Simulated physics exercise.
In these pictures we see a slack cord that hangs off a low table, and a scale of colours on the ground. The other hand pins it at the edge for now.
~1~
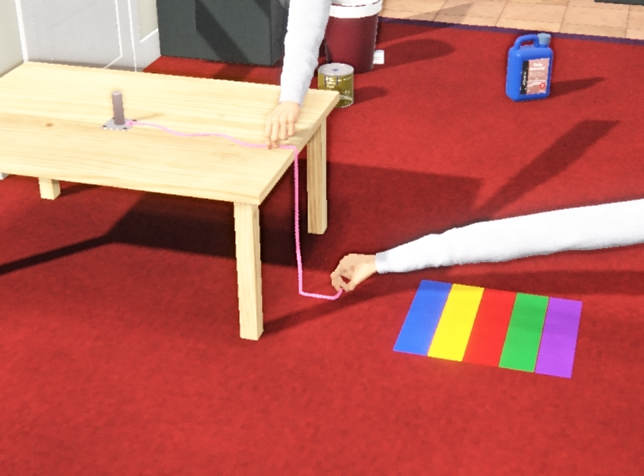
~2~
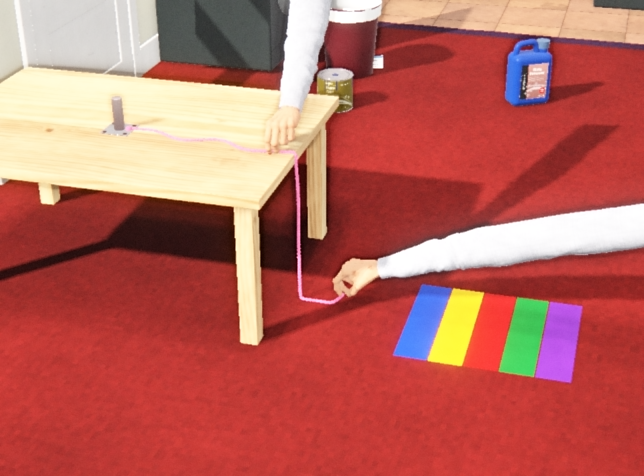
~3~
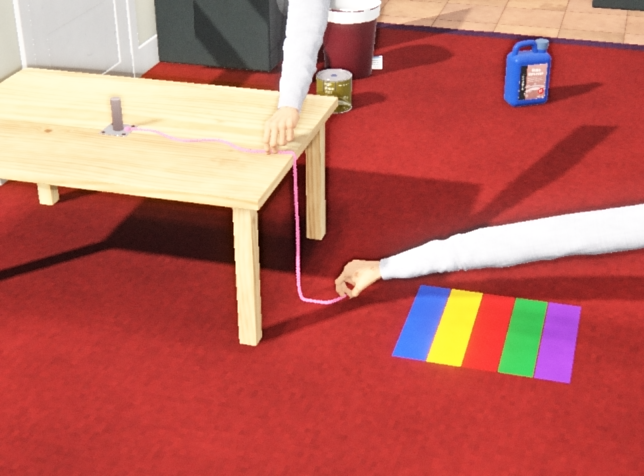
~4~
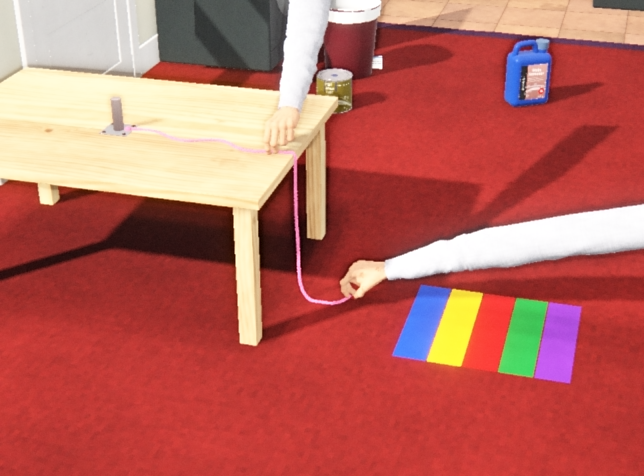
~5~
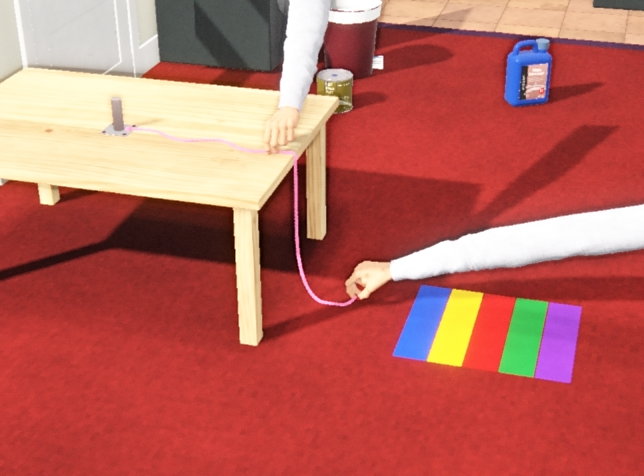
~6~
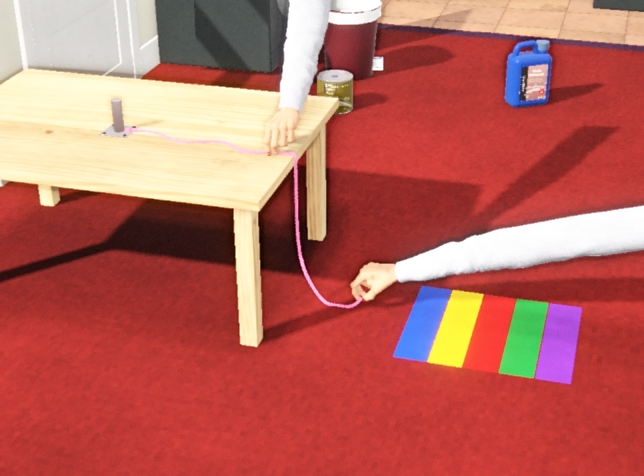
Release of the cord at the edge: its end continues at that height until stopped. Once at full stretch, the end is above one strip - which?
The end stops over the yellow strip.
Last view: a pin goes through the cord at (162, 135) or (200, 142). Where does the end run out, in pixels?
Around (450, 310), then around (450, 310).
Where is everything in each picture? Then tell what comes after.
The first picture shows end (341, 289); blue (415, 339); yellow (449, 344); red (484, 349); green (519, 355); purple (555, 360).
The second picture shows end (343, 294); cord through (154, 131) (206, 140) (258, 151) (297, 181) (299, 235) (300, 290).
The third picture shows end (346, 295).
The fourth picture shows end (350, 296); cord through (153, 131) (205, 140) (257, 152) (295, 181) (297, 235) (303, 291).
The fifth picture shows end (356, 296).
The sixth picture shows end (361, 298); cord through (154, 132) (206, 141) (257, 153) (296, 182) (298, 237) (315, 291).
A little later, end near (404, 304); short of the strips.
Next, end near (435, 309); over blue.
When it is tight, end near (454, 311); over yellow. It gets as far as the yellow strip.
